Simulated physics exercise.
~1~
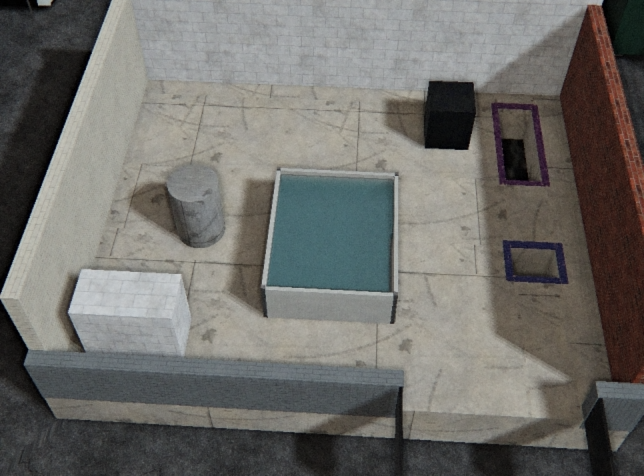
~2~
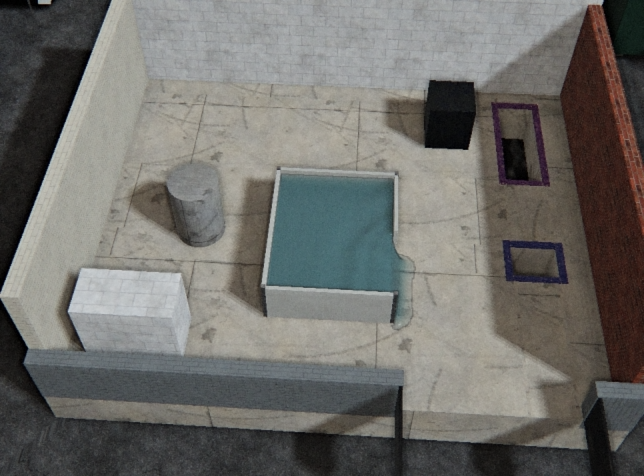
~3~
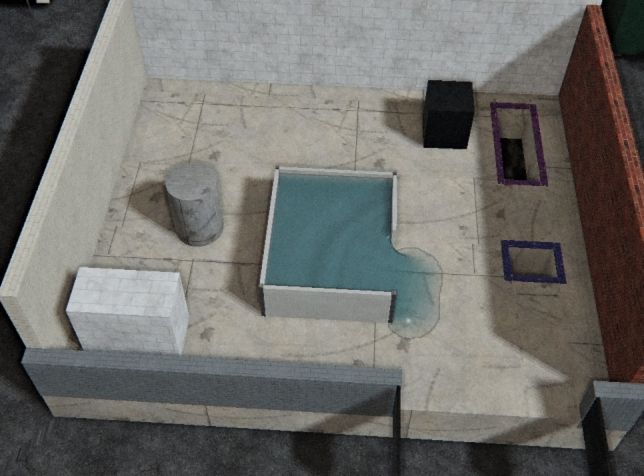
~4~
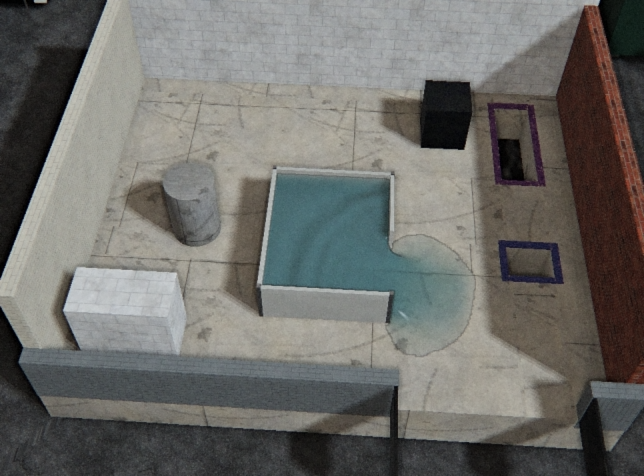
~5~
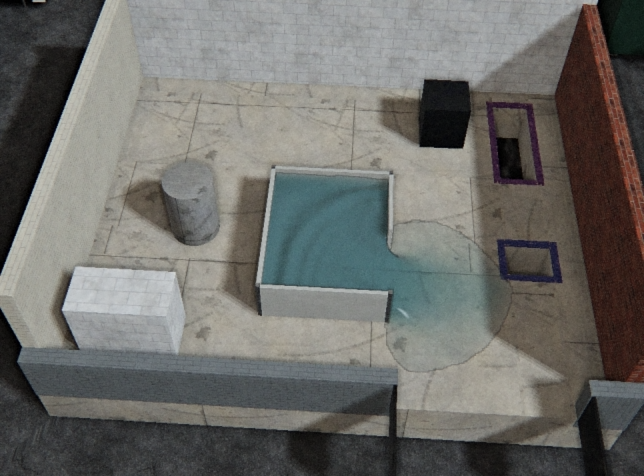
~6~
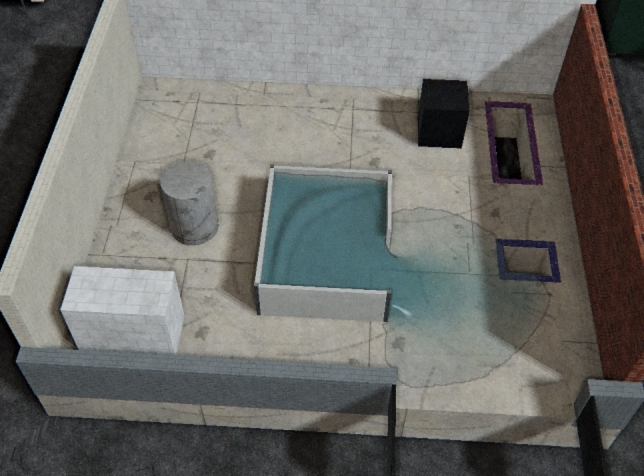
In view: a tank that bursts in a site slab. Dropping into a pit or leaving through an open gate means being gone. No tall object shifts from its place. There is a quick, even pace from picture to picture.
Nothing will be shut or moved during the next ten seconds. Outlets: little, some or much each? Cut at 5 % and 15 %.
The gate: Much. The purple pit: Some. The blue pit: Much.
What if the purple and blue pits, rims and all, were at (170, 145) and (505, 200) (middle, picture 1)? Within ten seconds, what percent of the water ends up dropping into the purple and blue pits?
Split: Purple 2 %, blue 14 %.
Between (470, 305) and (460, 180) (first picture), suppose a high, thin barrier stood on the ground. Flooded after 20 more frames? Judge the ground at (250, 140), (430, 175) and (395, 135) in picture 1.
In order: Dry; wet; wet.
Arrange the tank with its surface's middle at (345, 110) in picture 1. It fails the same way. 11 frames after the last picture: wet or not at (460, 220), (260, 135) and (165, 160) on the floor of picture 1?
Okay, first one got wet, second one high and dry, last one high and dry.
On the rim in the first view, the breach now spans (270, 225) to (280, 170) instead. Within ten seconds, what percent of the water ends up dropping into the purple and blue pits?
The purple pit takes 6 per cent and the blue pit 2 per cent.
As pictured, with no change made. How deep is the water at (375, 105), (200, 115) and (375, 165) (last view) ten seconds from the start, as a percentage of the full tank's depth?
Respectively 2, 0 and 2 per cent.
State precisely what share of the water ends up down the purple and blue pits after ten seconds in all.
In order, near 12 and 24 in a hundred.
A moment on, water covers 20 % of the floor; the gate 0 %, the purple pit 0 %, the blue pit 2 %.
Next, water covers 25 % of the floor; the gate 4 %, the purple pit 0 %, the blue pit 5 %.
Then, water covers 25 % of the floor; the gate 12 %, the purple pit 2 %, the blue pit 10 %.
Later, water covers 30 % of the floor; the gate 23 %, the purple pit 7 %, the blue pit 17 %.
In the end, water covers 30 % of the floor; the gate 32 %, the purple pit 12 %, the blue pit 24 %.
